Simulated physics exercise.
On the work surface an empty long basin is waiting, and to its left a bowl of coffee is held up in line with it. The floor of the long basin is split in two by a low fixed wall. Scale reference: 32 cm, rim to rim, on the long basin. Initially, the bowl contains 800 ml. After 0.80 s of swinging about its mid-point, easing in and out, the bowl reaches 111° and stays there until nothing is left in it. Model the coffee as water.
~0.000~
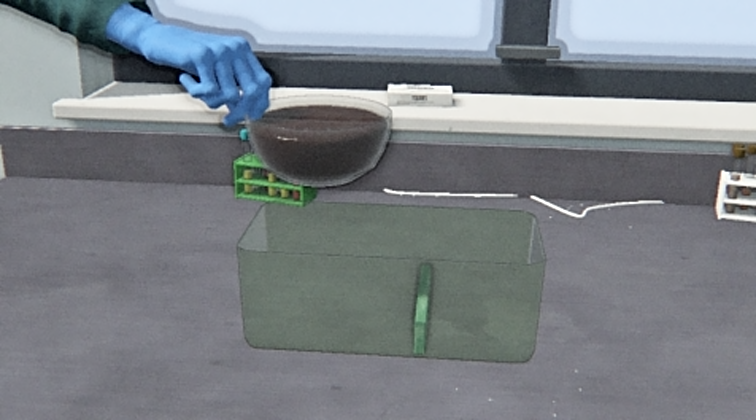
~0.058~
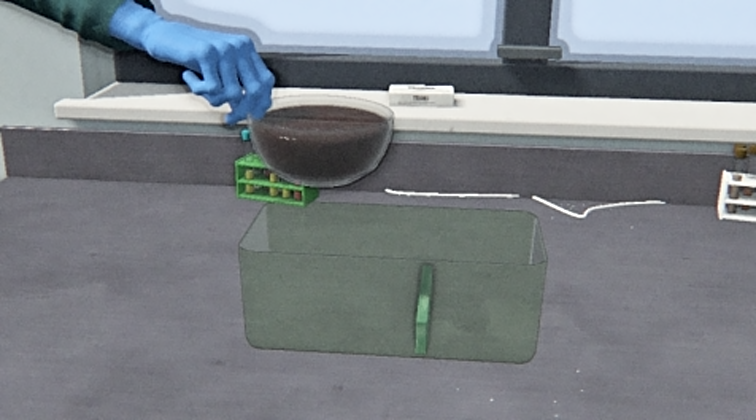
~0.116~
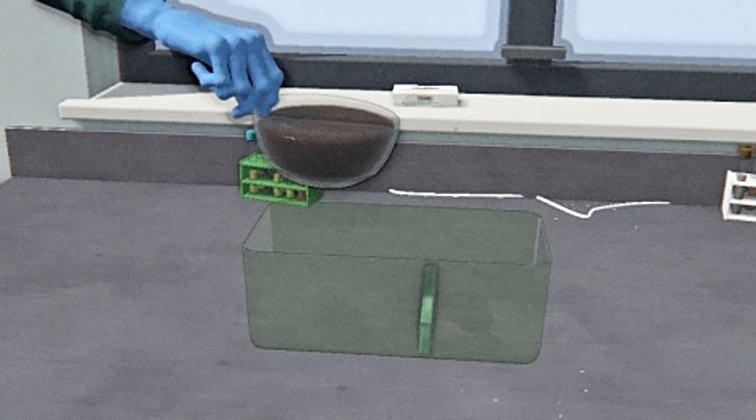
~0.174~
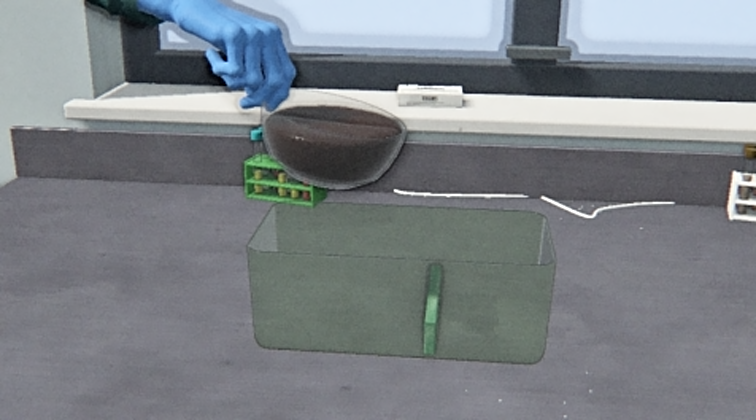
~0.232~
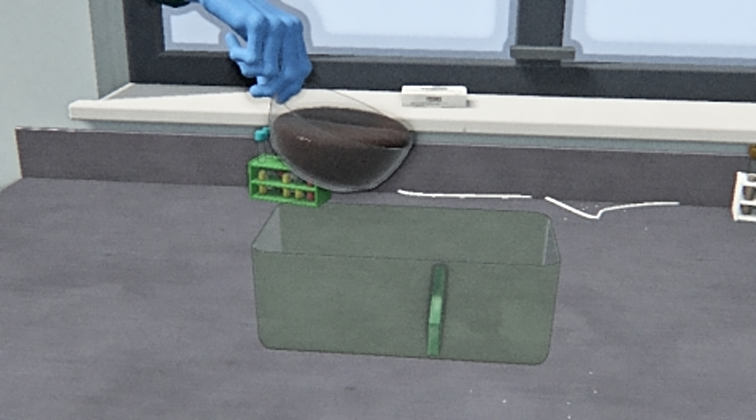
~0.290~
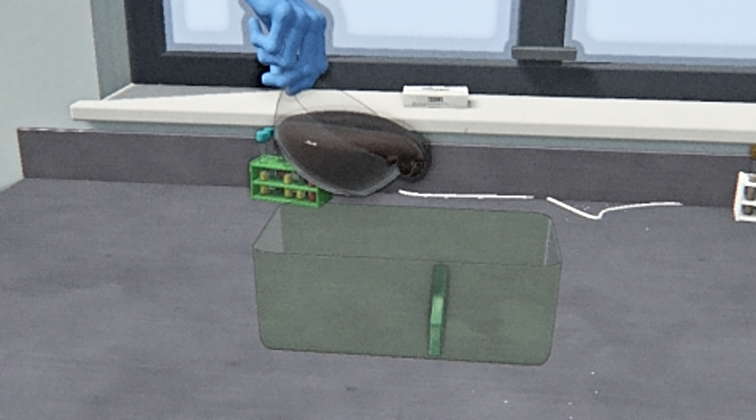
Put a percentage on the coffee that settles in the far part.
Roughly 52 per cent ends up there.
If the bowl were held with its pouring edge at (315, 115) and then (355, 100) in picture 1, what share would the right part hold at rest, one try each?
Near 15 in a hundred on the first go and near 20 in a hundred on the second.
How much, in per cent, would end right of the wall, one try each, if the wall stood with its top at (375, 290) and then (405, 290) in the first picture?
The first gives near 85 per cent and the second near 75 per cent.
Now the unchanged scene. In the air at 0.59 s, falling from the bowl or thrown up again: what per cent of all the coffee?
Share: Roughly 18 per cent.
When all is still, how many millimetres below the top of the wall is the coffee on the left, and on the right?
I'd say some 28 mm on the left and some 16 mm on the right.
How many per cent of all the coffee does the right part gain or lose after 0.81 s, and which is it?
Looks like it goes lower by around 1.
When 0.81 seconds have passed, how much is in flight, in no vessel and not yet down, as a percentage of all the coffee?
Near 2 percent.
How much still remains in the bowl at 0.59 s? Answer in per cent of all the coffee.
I reckon about 12 in a hundred is still held.
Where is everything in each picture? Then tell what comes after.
In the first picture, it leans 0°; its right rim is at (391, 116); the coffee meets the walls at (252, 118) and (388, 122); the long basin's rim runs from (251, 225) to (540, 238); the wall's top is at (424, 293).
In the second picture, it leans 1°; its right rim is at (393, 118); the coffee meets the walls at (254, 118) and (390, 124).
In the third picture, it leans 6°; its right rim is at (399, 123); the coffee meets the walls at (260, 116) and (396, 126).
In the fourth picture, it leans 12°; its right rim is at (405, 132); the coffee meets the walls at (268, 116) and (403, 128).
In the fifth picture, it leans 21°; its right rim is at (410, 145); the coffee meets the walls at (275, 116) and (408, 135); 2 per cent is over the edge.
In the sixth picture, it leans 32°; its right rim is at (410, 159); the coffee meets the walls at (280, 121) and (406, 144); 9 per cent is over the edge.
After 0.59 s the tilt is 94° and 12 per cent is still to pour, 21 is left of the wall and 49 right of it.
After 0.81 s the tilt is 111° and 0 per cent is still to pour, 46 is left of the wall and 53 right of it.
After 1.05 s the tilt is 111° and 0 per cent is still to pour, 47 is left of the wall and 52 right of it.
After 1.30 s the tilt is 111° and 0 per cent is still to pour, 47 is left of the wall and 52 right of it.
In the end 47 per cent lies left of the wall, 52 right of it and 1 outside.
